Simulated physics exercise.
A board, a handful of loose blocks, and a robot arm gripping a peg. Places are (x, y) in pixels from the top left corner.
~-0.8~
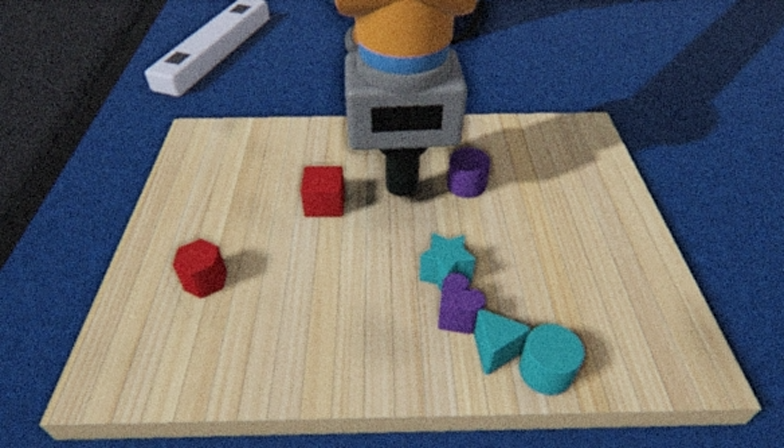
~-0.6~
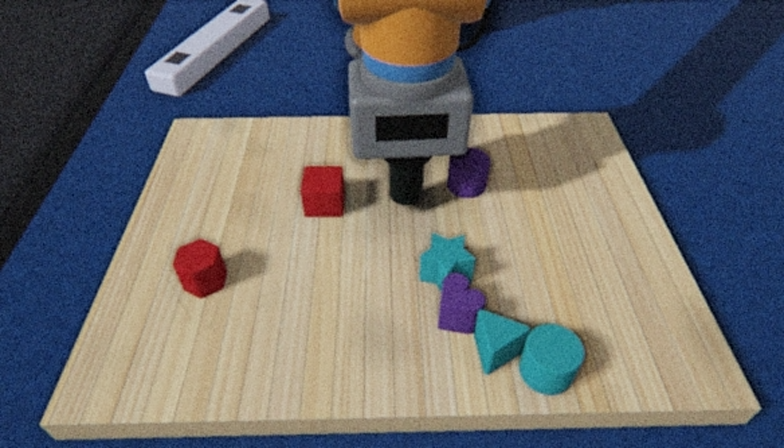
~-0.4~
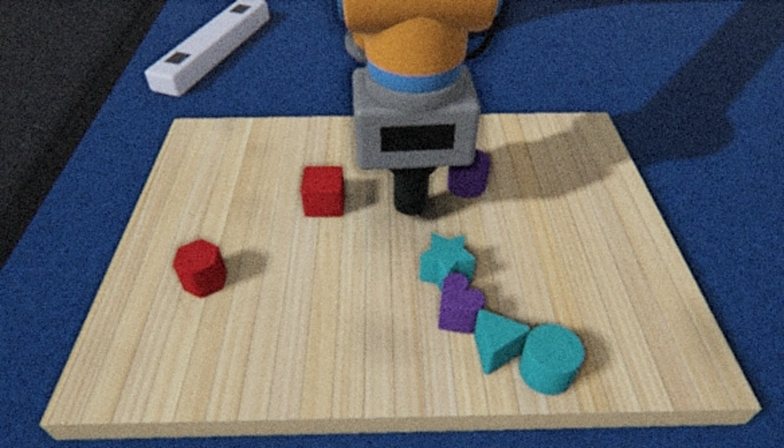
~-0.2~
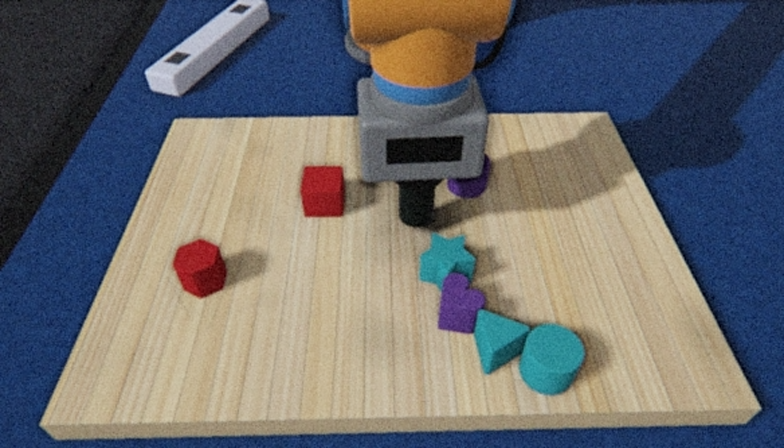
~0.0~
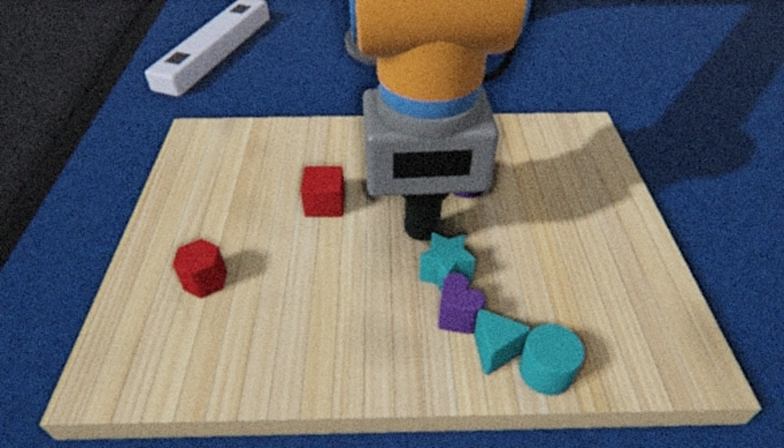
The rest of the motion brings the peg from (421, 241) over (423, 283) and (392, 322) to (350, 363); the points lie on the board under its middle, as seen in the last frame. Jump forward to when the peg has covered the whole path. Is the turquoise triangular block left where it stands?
Final answer: No.
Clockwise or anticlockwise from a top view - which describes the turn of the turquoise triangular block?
From above, the turn goes anticlockwise.
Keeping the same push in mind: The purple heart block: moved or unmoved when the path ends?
It moves.
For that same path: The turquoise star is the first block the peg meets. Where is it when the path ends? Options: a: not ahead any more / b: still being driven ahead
Letter a.
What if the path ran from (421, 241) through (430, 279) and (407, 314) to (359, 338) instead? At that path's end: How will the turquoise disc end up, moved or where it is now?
It is still on its spot.
The first path, step by step. One third of the way, peg at (423, 271); turquoise star at (447, 293); purple heart block at (475, 323), turned 50° anticlockwise; turquoise triangular block at (509, 346), turned 55° anticlockwise.
Two thirds of the way, peg at (392, 311); turquoise star at (432, 325), turned 35° anticlockwise; purple heart block at (478, 343), turned 70° anticlockwise; turquoise triangular block at (513, 358), turned 85° anticlockwise.
At the end, peg at (349, 352); turquoise star at (427, 328), turned 50° anticlockwise; purple heart block at (478, 343), turned 70° anticlockwise; turquoise triangular block at (513, 358), turned 85° anticlockwise.
